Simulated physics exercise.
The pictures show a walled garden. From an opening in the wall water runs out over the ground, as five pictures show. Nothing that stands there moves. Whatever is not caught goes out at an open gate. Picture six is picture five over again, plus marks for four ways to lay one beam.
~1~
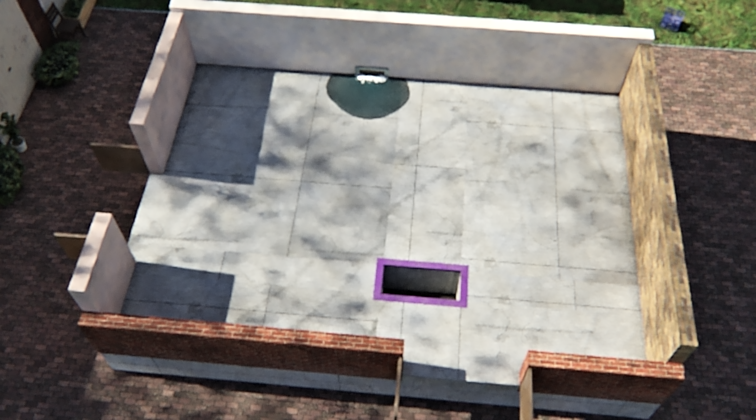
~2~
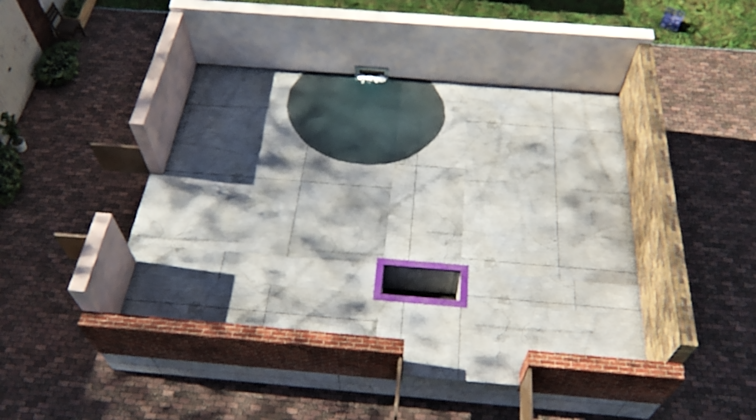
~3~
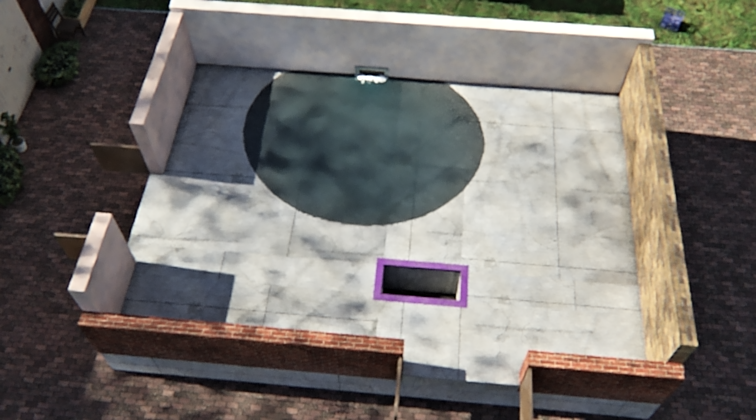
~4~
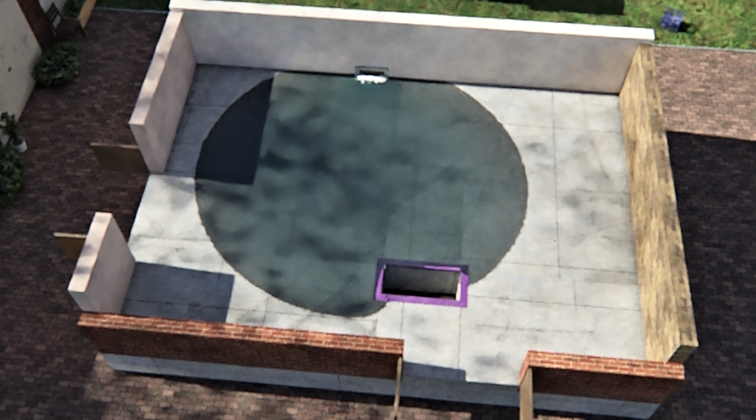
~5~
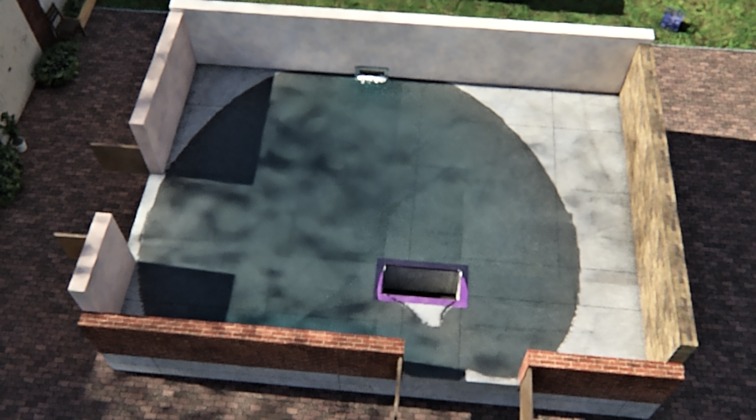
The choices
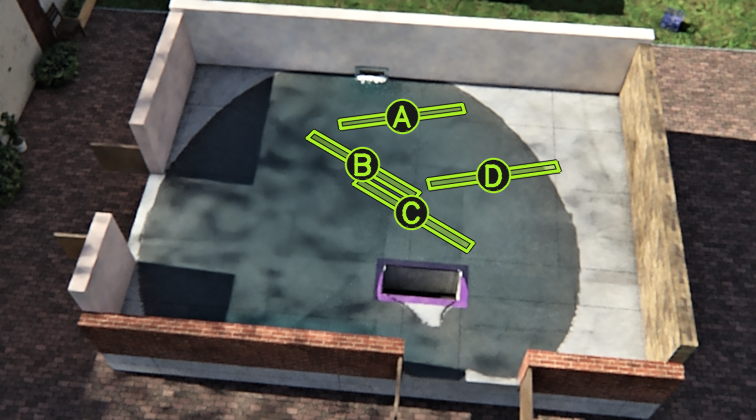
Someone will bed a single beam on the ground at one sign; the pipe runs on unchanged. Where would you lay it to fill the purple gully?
I would pick spot D.
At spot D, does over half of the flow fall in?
No.
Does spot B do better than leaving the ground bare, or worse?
Spot B is worse.
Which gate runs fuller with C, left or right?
The right one.
On the marked copy, A from (340, 124) to (463, 108); B from (310, 134) to (416, 196); C from (356, 180) to (470, 247); D from (428, 184) to (557, 166).
For spot A, about 28 % of the stream runs into the purple gully, about 72 % out by the gates.
For spot B, about 26 % of the stream runs into the purple gully, about 73 % out by the gates.
For spot C, about 26 % of the stream runs into the purple gully, about 74 % out by the gates.
For spot D, about 37 % of the stream runs into the purple gully, about 61 % out by the gates.
